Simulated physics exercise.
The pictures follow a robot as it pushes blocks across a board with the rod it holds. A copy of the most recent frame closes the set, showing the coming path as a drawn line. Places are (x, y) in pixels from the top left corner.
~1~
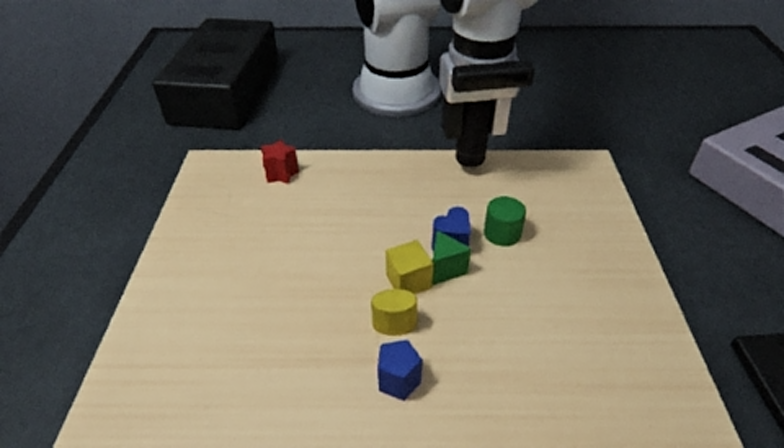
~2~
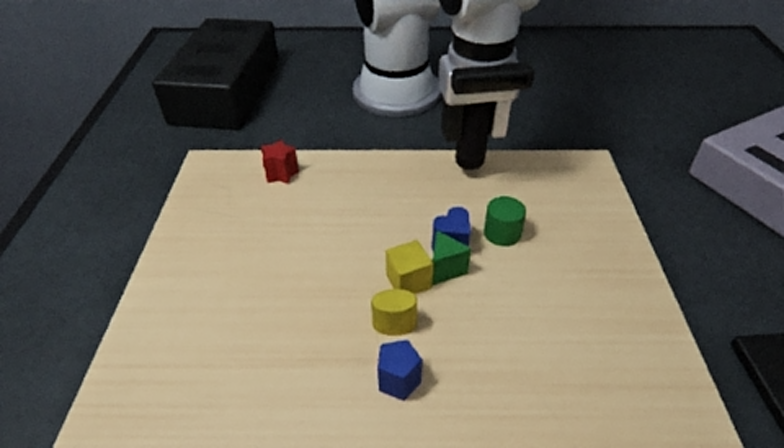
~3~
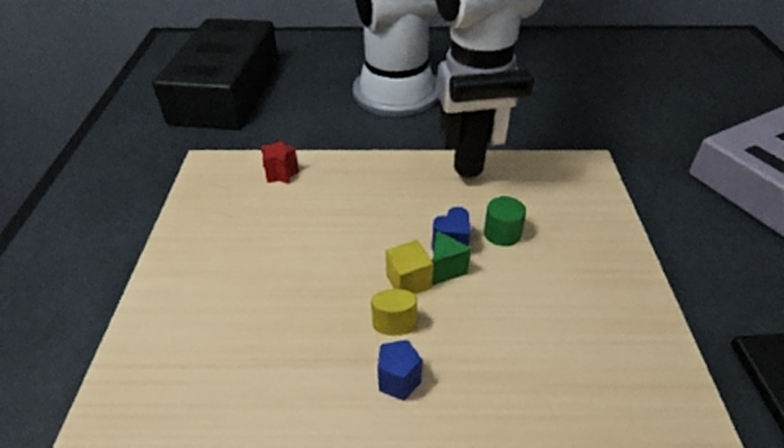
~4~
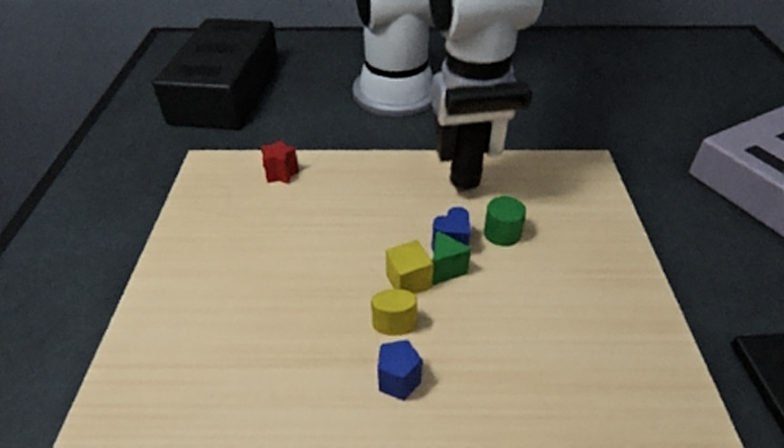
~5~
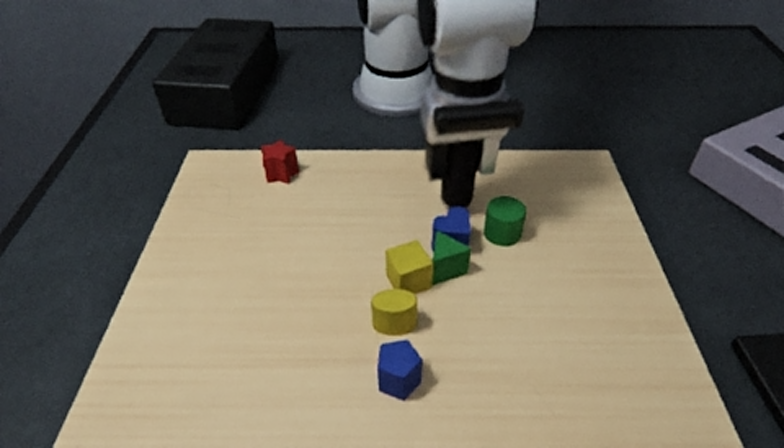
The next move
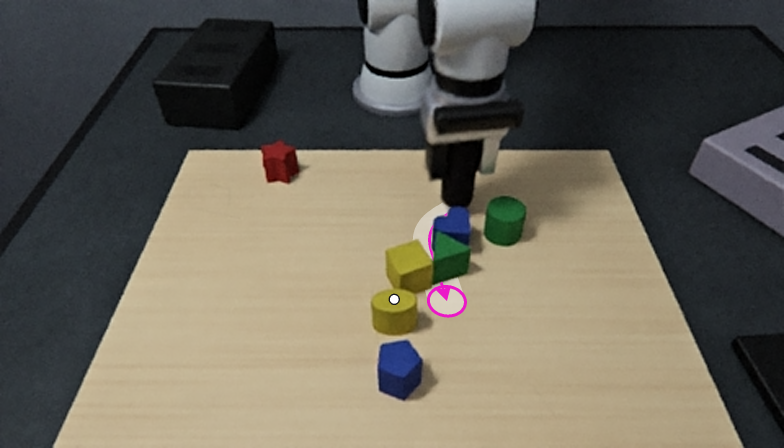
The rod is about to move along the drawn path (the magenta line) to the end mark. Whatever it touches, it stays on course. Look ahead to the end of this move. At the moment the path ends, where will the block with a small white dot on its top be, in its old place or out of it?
Once the rod is done, the block with a small white dot on its top remains in the old spot.
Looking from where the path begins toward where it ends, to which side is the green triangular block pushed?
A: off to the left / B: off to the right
A (off to the left)
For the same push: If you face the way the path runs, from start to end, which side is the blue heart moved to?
It's pushed left.
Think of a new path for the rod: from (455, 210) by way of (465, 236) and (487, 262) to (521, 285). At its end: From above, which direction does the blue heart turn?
Seen from above, clockwise.
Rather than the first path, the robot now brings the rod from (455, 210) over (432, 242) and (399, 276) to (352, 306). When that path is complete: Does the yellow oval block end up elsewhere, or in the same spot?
If the rod follows that path, the yellow oval block ends up shifted.
Path on the board, from (455, 210) over (431, 232) and (436, 265) to (447, 301); the dot is on the yellow oval block.
On the path given first. One third of the way, rod at (431, 222); blue heart at (455, 223).
Two thirds of the way, rod at (437, 255); green triangular block at (451, 264), turned 40° anticlockwise; blue heart at (469, 237), turned 60° anticlockwise.
At the end, rod at (448, 290); yellow oval block in place; yellow four-sided block at (405, 260); green triangular block at (471, 298), turned 80° anticlockwise; blue heart at (470, 238), turned 65° anticlockwise.
